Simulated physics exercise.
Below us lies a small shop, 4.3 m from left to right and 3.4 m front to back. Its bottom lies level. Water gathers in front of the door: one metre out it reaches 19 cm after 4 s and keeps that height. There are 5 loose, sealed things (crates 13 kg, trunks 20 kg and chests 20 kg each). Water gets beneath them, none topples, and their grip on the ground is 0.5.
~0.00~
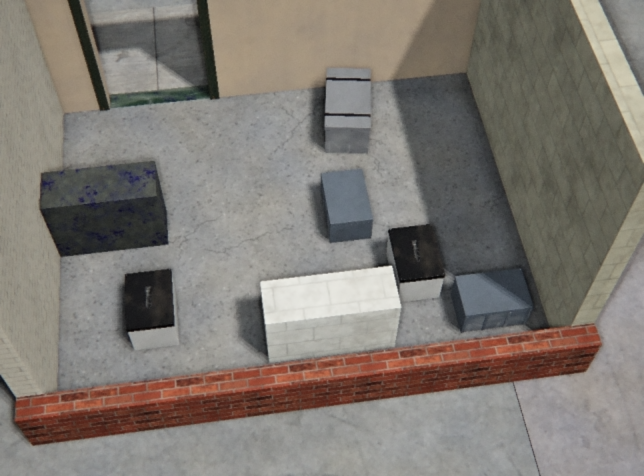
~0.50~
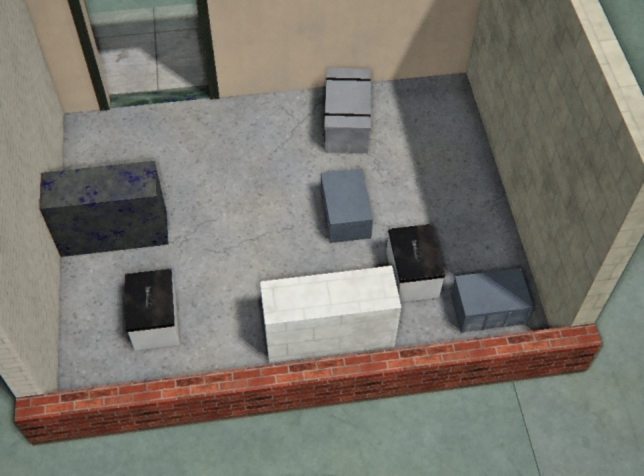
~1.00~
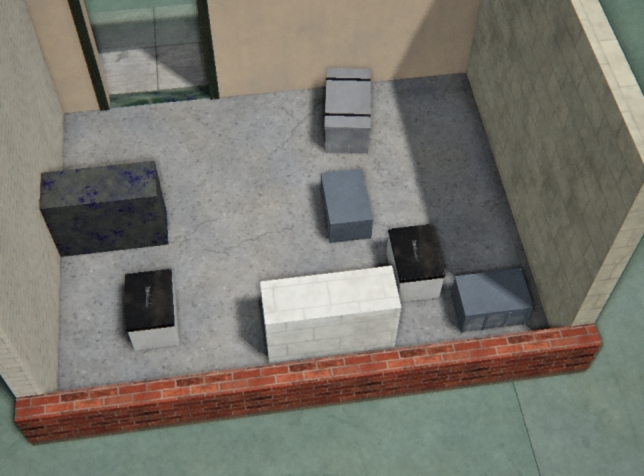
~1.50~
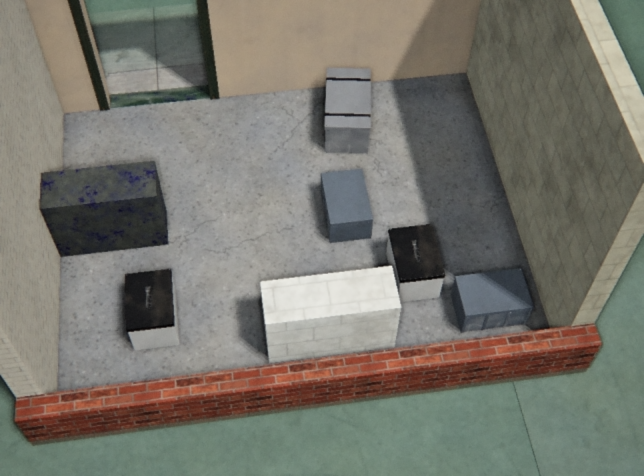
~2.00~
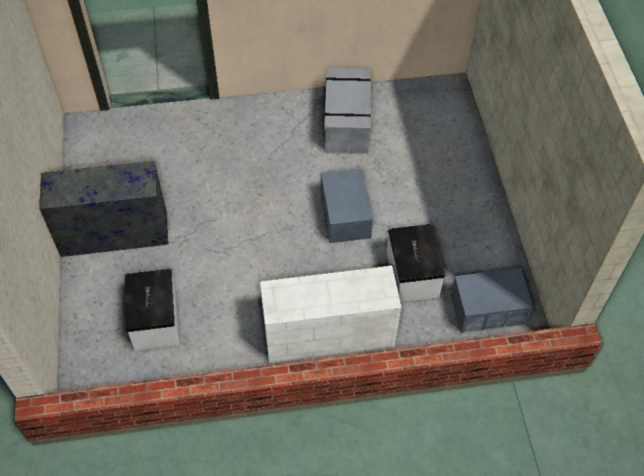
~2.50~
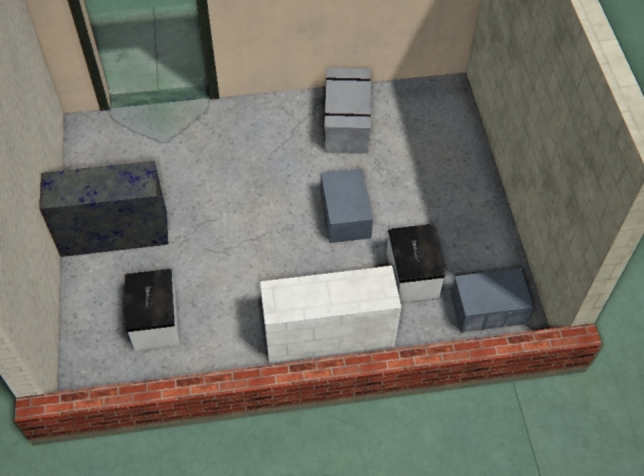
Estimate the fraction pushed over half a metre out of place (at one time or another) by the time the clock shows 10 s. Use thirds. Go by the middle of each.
Share: Under a third.
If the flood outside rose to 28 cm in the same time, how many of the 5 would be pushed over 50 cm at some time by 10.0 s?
In that case 3 of them.
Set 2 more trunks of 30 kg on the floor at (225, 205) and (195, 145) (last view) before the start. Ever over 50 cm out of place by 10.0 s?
In turn: Over, over.
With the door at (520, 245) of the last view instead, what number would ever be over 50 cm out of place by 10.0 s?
In that case 3 of them.
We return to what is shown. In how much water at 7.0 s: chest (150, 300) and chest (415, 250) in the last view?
Roughly 1 and 4 cm.
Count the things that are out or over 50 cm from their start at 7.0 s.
I count 0.
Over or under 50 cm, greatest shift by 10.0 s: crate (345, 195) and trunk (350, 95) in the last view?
In that order: Over, short of it.
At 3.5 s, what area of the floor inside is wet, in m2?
About 2.5 m2.
After 3.5 s 0 of 5 are over 50 cm from their spots; 0 afloat.
After 4.5 s 0 of 5 are over 50 cm from their spots; 0 afloat.
After 7.0 s 0 of 5 are over 50 cm from their spots; 0 afloat.
After 10.0 s 1 of 5 are over 50 cm from their spots, and 1 have been at some point; 0 afloat.
